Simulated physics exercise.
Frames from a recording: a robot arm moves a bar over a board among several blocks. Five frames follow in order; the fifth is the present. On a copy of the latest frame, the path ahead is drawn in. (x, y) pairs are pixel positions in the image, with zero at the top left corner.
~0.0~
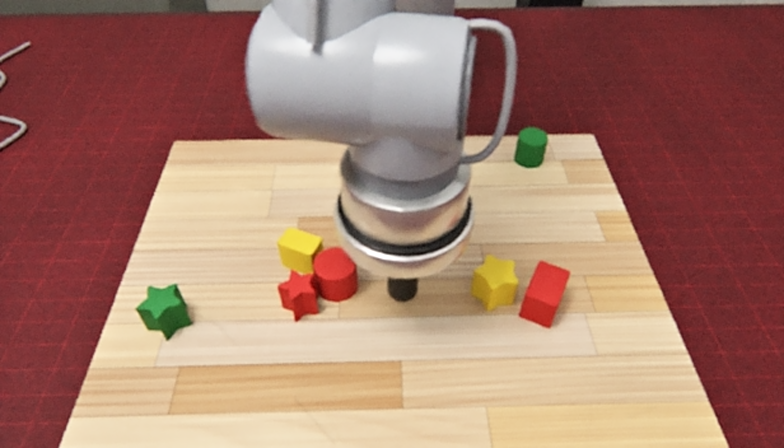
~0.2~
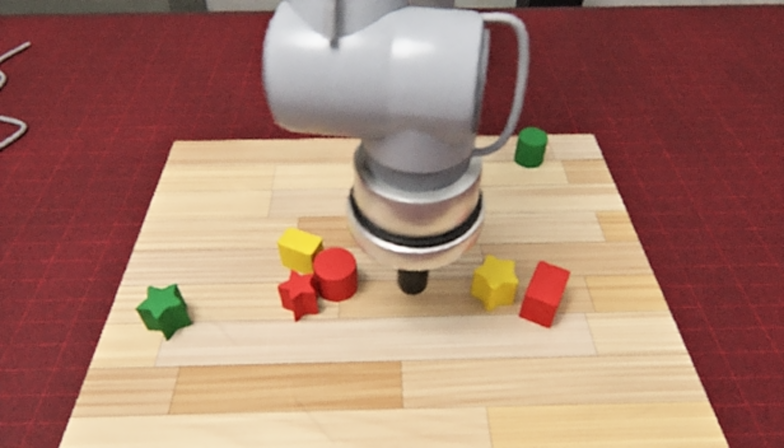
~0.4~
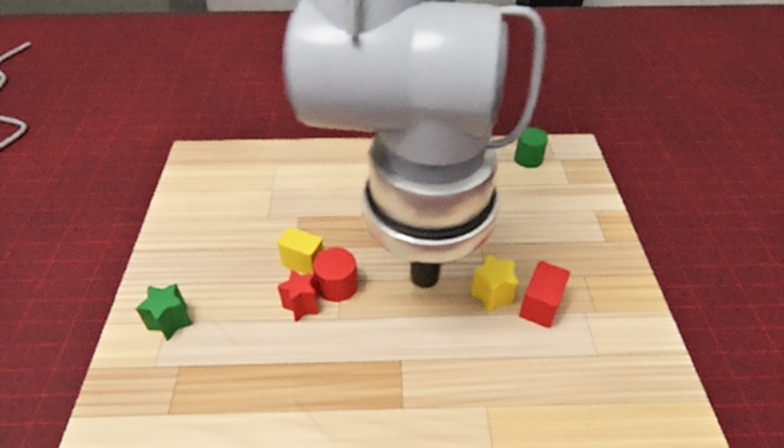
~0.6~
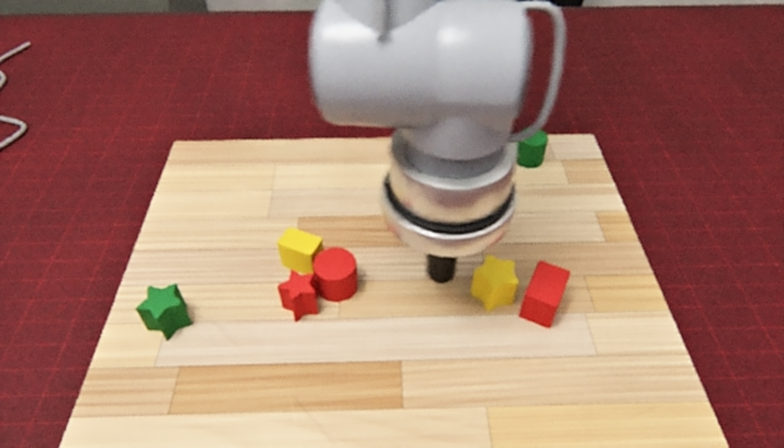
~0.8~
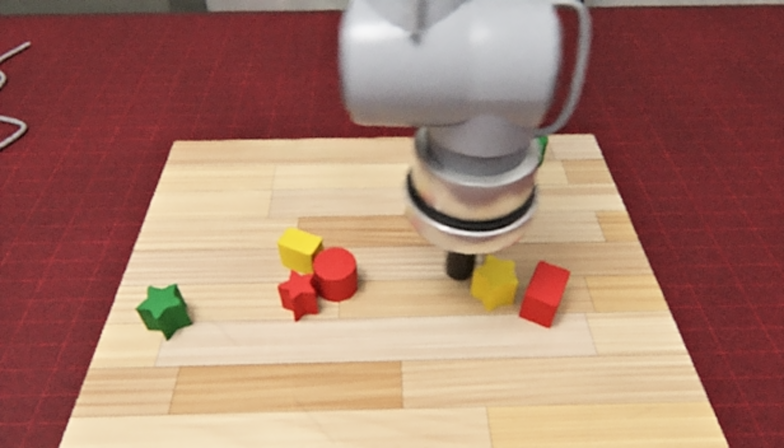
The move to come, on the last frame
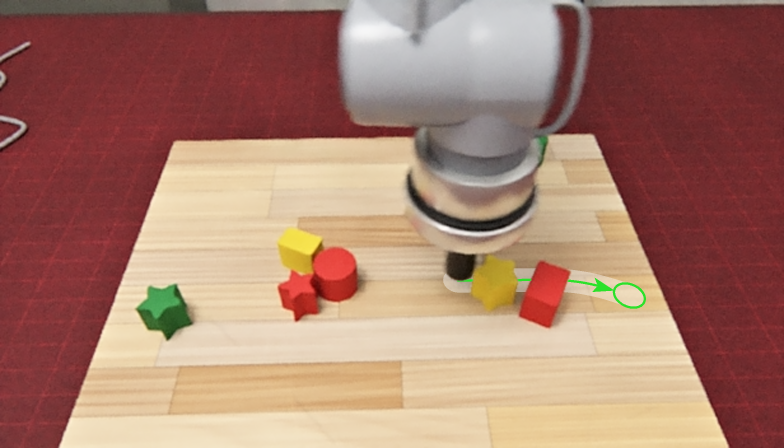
Robot arm sliding its dark tip a short way right over a wooden board, nearing a yellow star among still blocks.
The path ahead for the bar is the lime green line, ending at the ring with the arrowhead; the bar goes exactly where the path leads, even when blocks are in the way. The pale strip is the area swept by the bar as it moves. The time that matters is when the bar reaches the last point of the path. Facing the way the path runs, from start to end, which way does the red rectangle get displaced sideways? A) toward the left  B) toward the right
(B)
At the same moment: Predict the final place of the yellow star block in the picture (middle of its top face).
I'd place it at (555, 283), taking the centre of its top.
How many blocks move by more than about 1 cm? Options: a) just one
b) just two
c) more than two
It's b.
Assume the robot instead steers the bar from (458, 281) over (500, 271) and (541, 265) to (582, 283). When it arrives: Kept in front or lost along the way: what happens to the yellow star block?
At that point it is off to one side or behind.
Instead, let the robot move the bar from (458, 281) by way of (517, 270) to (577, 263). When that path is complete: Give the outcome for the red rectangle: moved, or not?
It is no longer where it was.
The line goes from (458, 281) over (542, 280) to (629, 295).
The first path, step by step. One third of the way, bar at (518, 269); yellow star block at (537, 281), turned 30° clockwise; red rectangle at (573, 295).
Two thirds of the way, bar at (576, 270); yellow star block at (555, 283), turned 65° clockwise; red rectangle at (586, 308), turned 25° clockwise.
At the end, bar at (635, 284); yellow star block at (555, 283), turned 65° clockwise; red rectangle at (586, 308), turned 25° clockwise.
